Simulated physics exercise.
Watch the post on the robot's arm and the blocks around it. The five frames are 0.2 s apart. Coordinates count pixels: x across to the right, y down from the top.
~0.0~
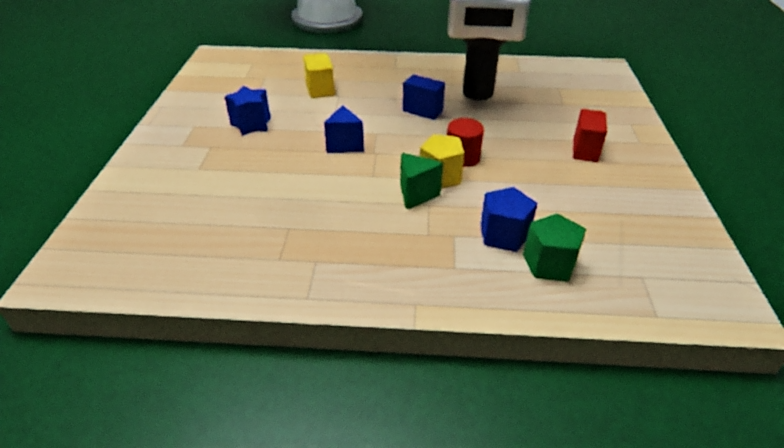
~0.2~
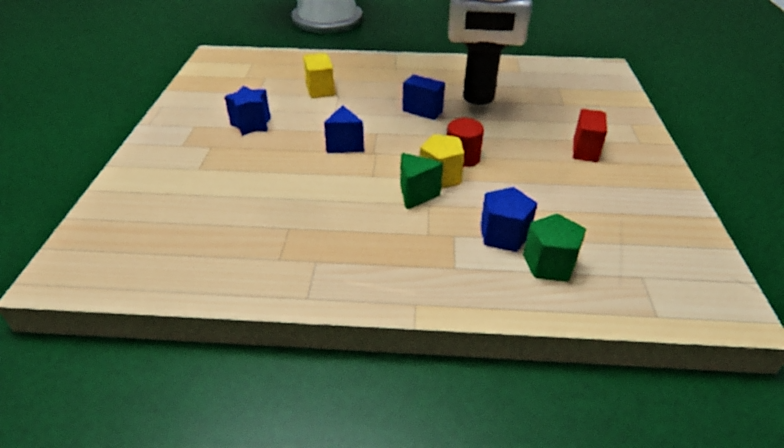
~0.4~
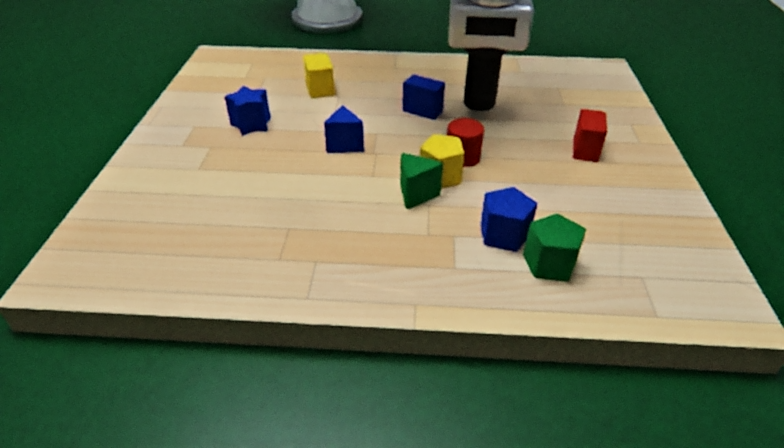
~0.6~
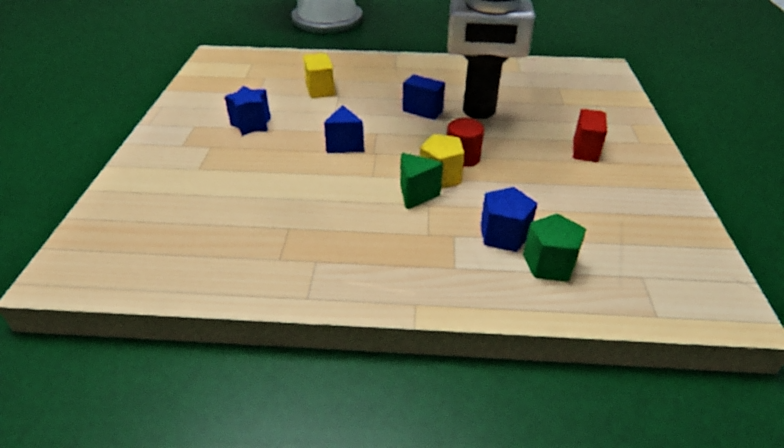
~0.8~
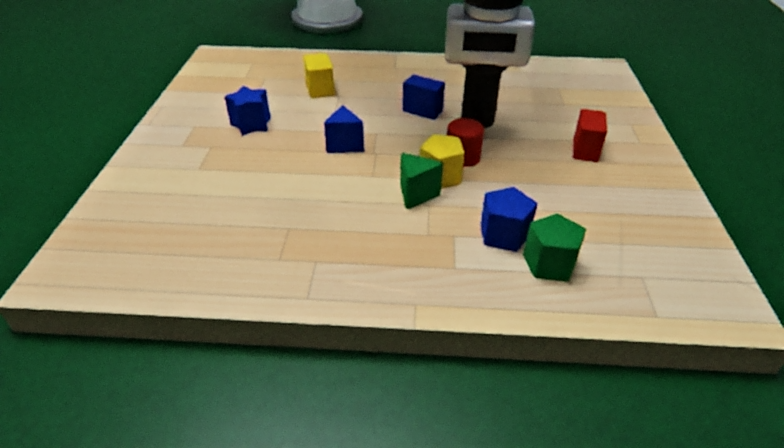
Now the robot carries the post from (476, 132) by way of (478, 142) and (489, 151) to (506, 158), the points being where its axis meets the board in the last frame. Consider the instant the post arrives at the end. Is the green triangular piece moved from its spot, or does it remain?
It will be resting on its spot.
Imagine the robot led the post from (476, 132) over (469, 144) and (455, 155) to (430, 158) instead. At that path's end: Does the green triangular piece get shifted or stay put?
It is carried off its spot.
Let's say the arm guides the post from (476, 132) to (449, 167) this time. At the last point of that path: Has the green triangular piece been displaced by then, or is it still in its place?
The block in question is displaced by the end.
The first path, step by step. Halfway along, post at (484, 137); yellow five-sided block at (440, 148); red circular block at (467, 132).
At the end, post at (508, 147); green triangular piece in place; yellow five-sided block at (439, 149); red circular block at (469, 134).
